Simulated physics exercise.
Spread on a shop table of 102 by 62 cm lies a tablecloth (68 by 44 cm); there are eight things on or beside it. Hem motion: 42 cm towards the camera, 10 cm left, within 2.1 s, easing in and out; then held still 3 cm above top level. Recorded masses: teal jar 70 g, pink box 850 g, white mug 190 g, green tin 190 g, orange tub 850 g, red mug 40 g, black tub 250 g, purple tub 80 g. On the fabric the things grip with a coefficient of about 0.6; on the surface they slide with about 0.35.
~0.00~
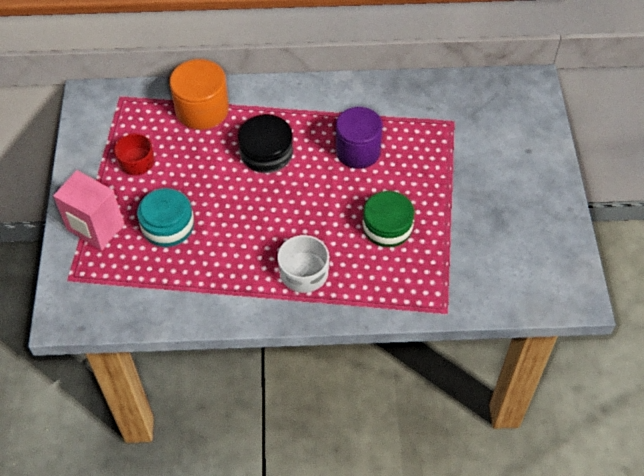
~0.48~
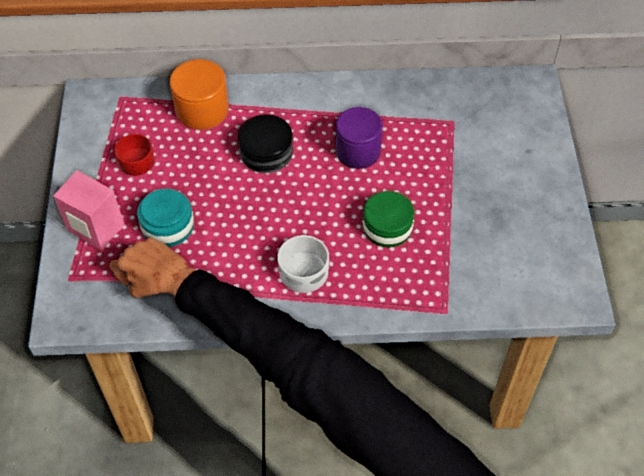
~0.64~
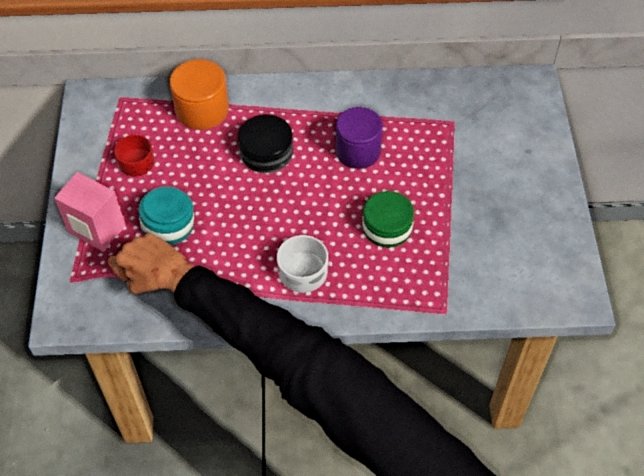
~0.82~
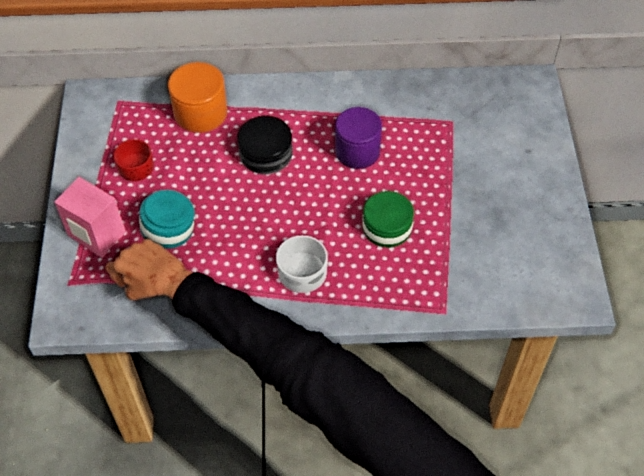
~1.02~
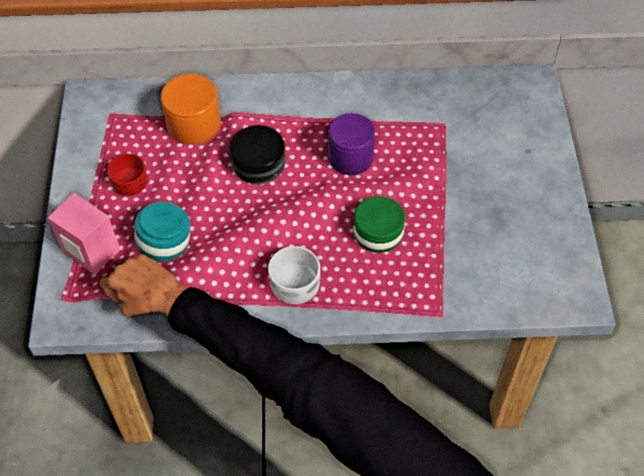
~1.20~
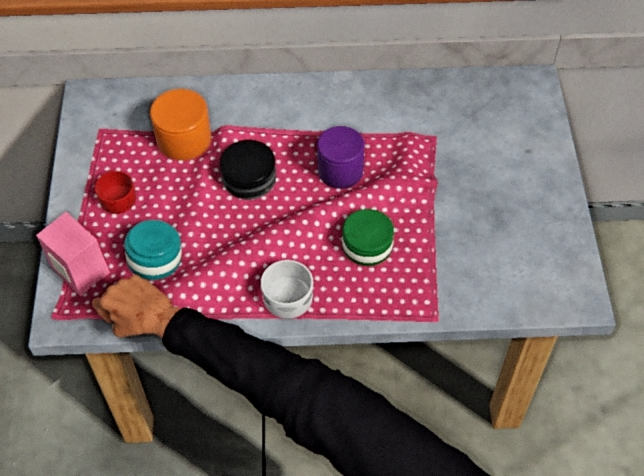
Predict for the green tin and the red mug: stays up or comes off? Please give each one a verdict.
At the end, I'd bet the green tin leaves the surface; I'd bet the red mug leaves the surface.
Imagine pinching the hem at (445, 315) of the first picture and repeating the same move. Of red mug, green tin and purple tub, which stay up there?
Red mug is left on top, green tin is lost, purple tub is lost.
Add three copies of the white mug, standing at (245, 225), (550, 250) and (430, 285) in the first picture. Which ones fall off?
In order: Comes off; holds on; comes off.
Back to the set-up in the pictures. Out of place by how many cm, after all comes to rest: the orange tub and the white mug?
Final places: Orange tub over the edge, white mug off the top.
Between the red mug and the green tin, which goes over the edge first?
The red one goes first.
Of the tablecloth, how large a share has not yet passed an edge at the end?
About 5 per cent.
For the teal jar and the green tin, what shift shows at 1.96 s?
Estimate: Teal jar near 30 cm, green tin near 20 cm.
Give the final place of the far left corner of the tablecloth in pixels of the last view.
In the final picture it's somewhere around (47, 297).
By 1.6 s, 90 % of the tablecloth is still over the top; red mug 21 cm off its start, green tin 12 cm off its start, orange tub 20 cm off its start.
By 2.0 s, 65 % of the tablecloth is still over the top; red mug on its side, 33 cm off its start, green tin 22 cm off its start, orange tub 32 cm off its start.
By 2.3 s, 40 % of the tablecloth is still over the top; red mug over the edge, green tin over the edge, orange tub 42 cm off its start at (87, 244).
By 2.7 s, 20 % of the tablecloth is still over the top; red mug over the edge, green tin over the edge, orange tub 51 cm off its start.
By 4.3 s, 5 % of the tablecloth is still over the top; red mug over the edge, green tin over the edge, orange tub over the edge, black tub over the edge.
